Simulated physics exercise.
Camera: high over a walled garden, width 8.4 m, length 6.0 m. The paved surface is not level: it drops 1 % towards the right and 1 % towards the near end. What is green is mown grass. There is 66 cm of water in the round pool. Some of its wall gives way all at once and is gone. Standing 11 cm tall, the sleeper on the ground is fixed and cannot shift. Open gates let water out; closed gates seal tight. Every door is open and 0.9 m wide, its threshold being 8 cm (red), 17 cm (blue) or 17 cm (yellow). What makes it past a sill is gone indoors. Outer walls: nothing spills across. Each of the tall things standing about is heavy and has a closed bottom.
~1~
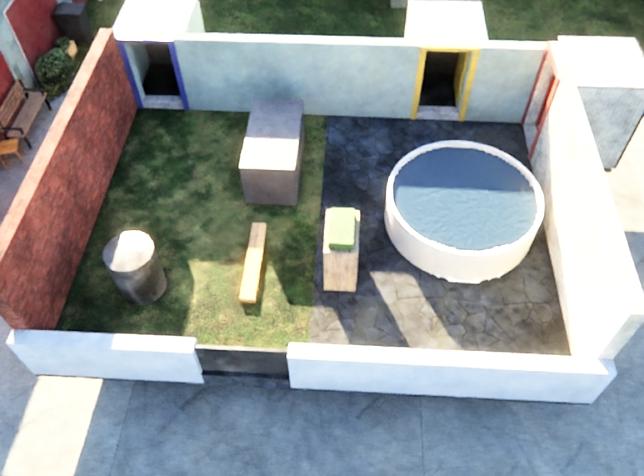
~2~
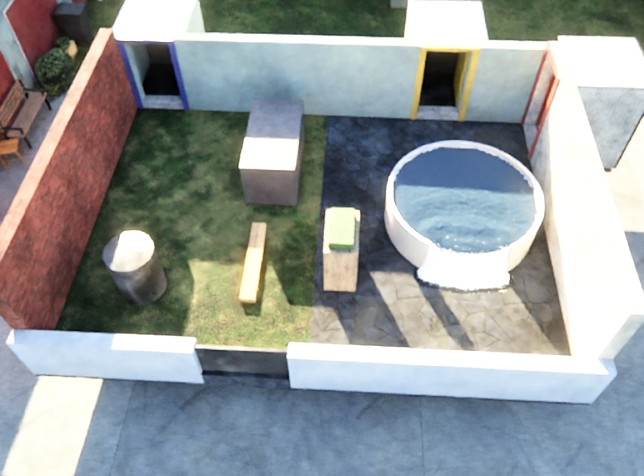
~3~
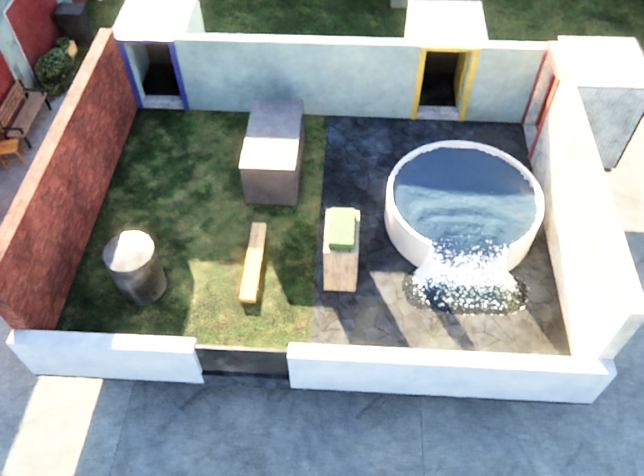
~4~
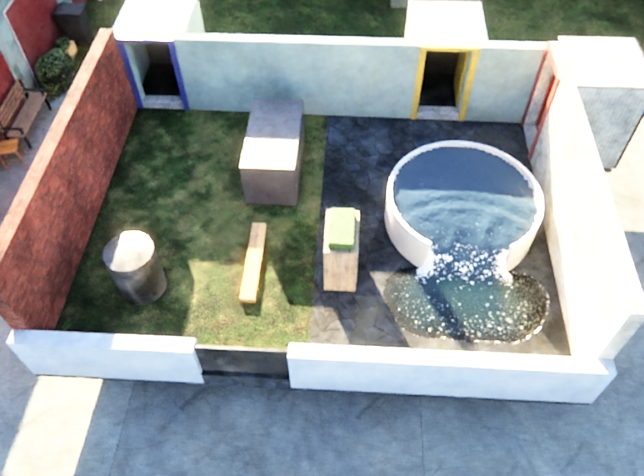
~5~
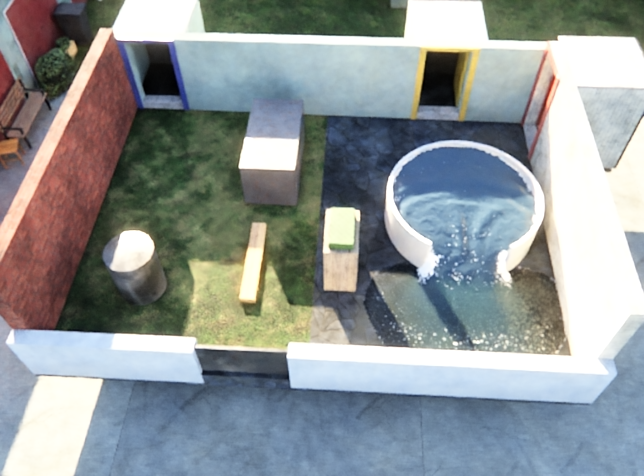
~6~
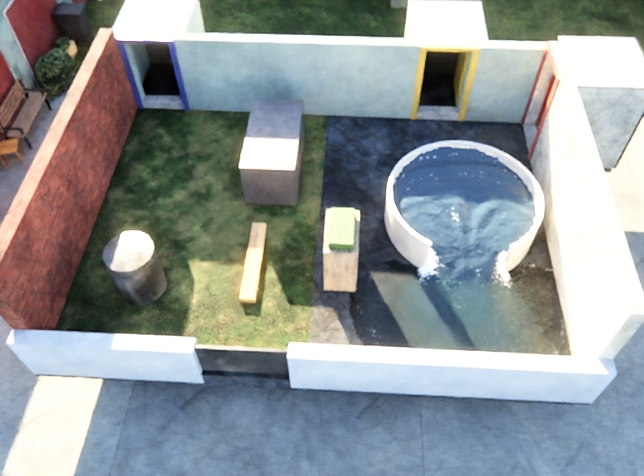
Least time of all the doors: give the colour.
The red one.
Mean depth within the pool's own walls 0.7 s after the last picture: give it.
It averages close to 46 cm.
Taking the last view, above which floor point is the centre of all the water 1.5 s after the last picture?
Roughly (456, 274).
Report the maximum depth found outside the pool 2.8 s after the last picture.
Roughly 41 cm.
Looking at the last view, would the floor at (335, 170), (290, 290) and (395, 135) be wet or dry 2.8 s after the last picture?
Going through the three points: Not yet touched, then awash, then not yet touched.
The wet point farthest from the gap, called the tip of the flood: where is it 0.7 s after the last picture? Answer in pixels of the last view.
That would be close to (282, 365).
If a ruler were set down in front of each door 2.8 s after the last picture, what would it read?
In cm: Red 3, blue 0, yellow 0.
A moment later water covers 15 % of the floor and is deepest (47 cm) near (571, 381); red door not reached, blue door not reached, yellow door not reached.
Soon after water covers 20 % of the floor and is deepest (48 cm) near (571, 381); red door not reached, blue door not reached, yellow door not reached.
Next water covers 40 % of the floor and is deepest (41 cm) near (542, 242); red door reached 2.7 s after the last picture, blue door not reached, yellow door not reached.
Later on water covers 70 % of the floor and is deepest (24 cm) near (559, 380); red door reached 2.7 s after the last picture, blue door not reached, yellow door reached 3.7 s after the last picture.
At the end water covers 90 % of the floor and is deepest (14 cm) near (559, 380); red door reached 2.7 s after the last picture, blue door not reached, yellow door reached 3.7 s after the last picture.
